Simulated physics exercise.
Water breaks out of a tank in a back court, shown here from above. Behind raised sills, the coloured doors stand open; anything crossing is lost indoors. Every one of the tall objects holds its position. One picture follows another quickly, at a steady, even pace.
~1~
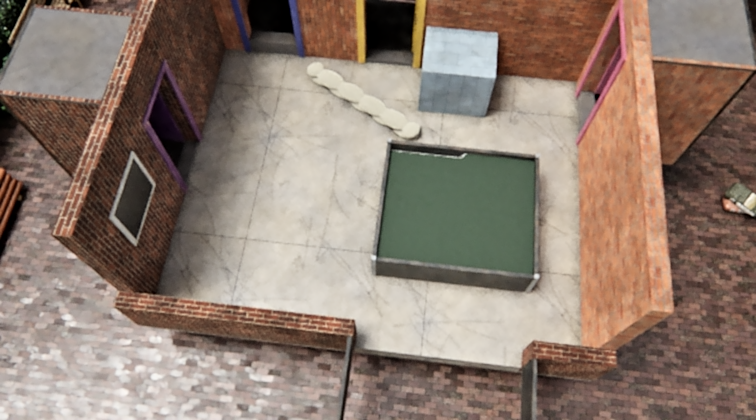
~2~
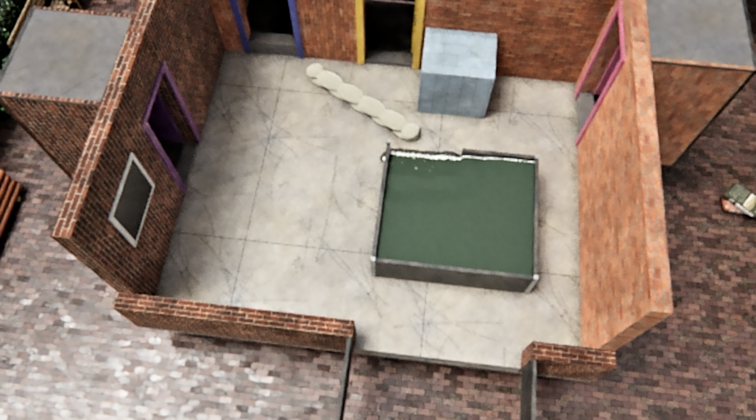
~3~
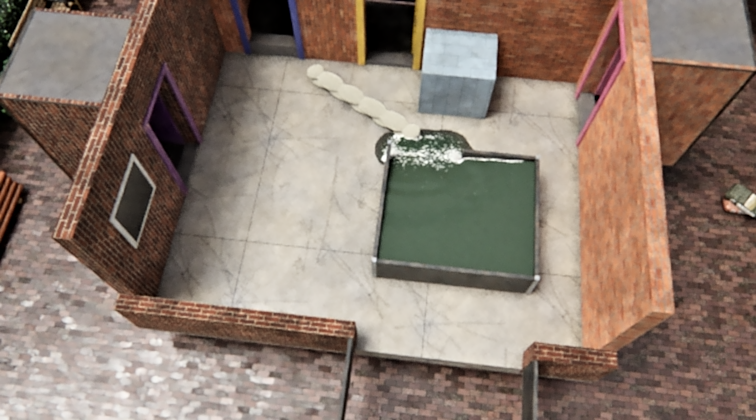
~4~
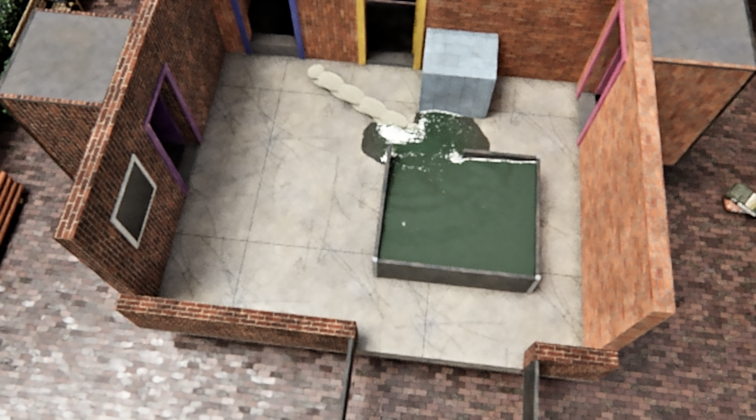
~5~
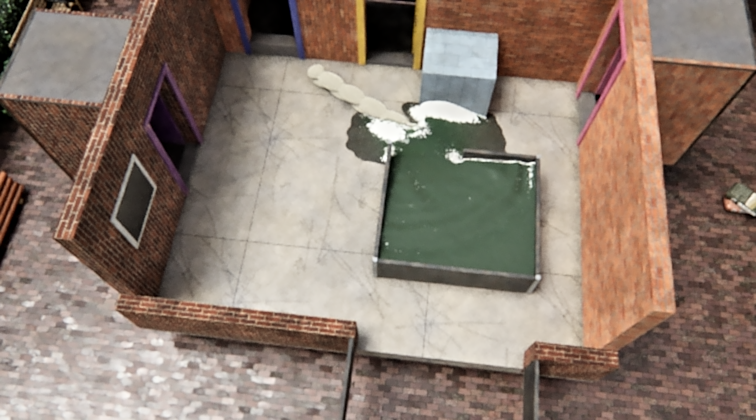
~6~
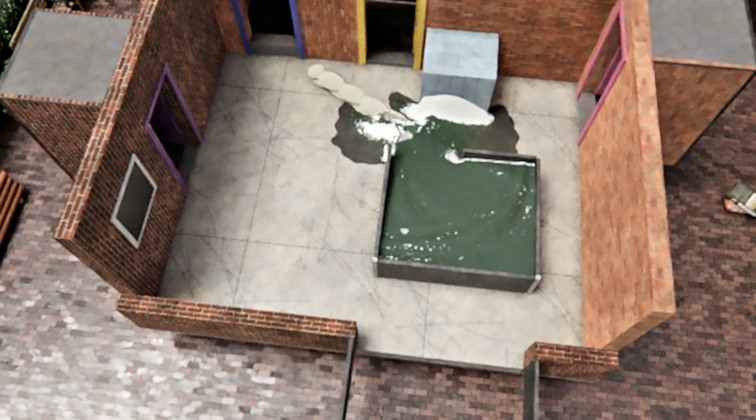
Dark green water breaks from the far side of an open, dark-walled tank in a brick-walled back court, seen from high above by a still camera. A pale blue-grey block and a twisted row of cream discs lie beyond it, with blue, yellow and purple doorways around. Foaming white, the water spreads over the pale floor, reaching discs and block, while ripples cross the tank.
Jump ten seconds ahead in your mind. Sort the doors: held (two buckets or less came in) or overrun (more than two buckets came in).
Sorted: Purple door overrun, blue door held, yellow door overrun, pink door held.
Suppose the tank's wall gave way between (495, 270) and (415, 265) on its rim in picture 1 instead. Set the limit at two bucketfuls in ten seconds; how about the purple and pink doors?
Lab note - purple door stays short of it, pink door stays short of it.
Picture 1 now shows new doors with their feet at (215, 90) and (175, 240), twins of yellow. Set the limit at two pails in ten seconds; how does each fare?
Goes past it; falls short.
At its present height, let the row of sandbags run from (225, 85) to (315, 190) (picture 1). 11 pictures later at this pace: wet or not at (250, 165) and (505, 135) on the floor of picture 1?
In turn: Not flooded, covered.
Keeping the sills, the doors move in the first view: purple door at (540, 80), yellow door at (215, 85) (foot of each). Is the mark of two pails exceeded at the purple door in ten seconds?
The purple one overflows.
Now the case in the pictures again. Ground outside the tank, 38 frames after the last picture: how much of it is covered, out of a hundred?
About 80 in a hundred.
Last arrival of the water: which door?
I'd go with the door marked purple.
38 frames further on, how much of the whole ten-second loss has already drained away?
About 40 per cent.
A moment on, water covers 25 % of the floor; the purple door not reached, the blue door not reached, the yellow door wet at the sill, nothing in, the pink door not reached.
Next, water covers 45 % of the floor; the purple door not reached, the blue door wet at the sill, nothing in, the yellow door over two buckets in, the pink door wet at the sill, nothing in.
Then, water covers 55 % of the floor; the purple door under two buckets in, the blue door wet at the sill, nothing in, the yellow door far over two buckets in, the pink door wet at the sill, nothing in.
Later, water covers 80 % of the floor; the purple door over two buckets in, the blue door wet at the sill, nothing in, the yellow door far over two buckets in, the pink door wet at the sill, nothing in.
In the end, water covers 95 % of the floor; the purple door over two buckets in, the blue door wet at the sill, nothing in, the yellow door far over two buckets in, the pink door wet at the sill, nothing in.
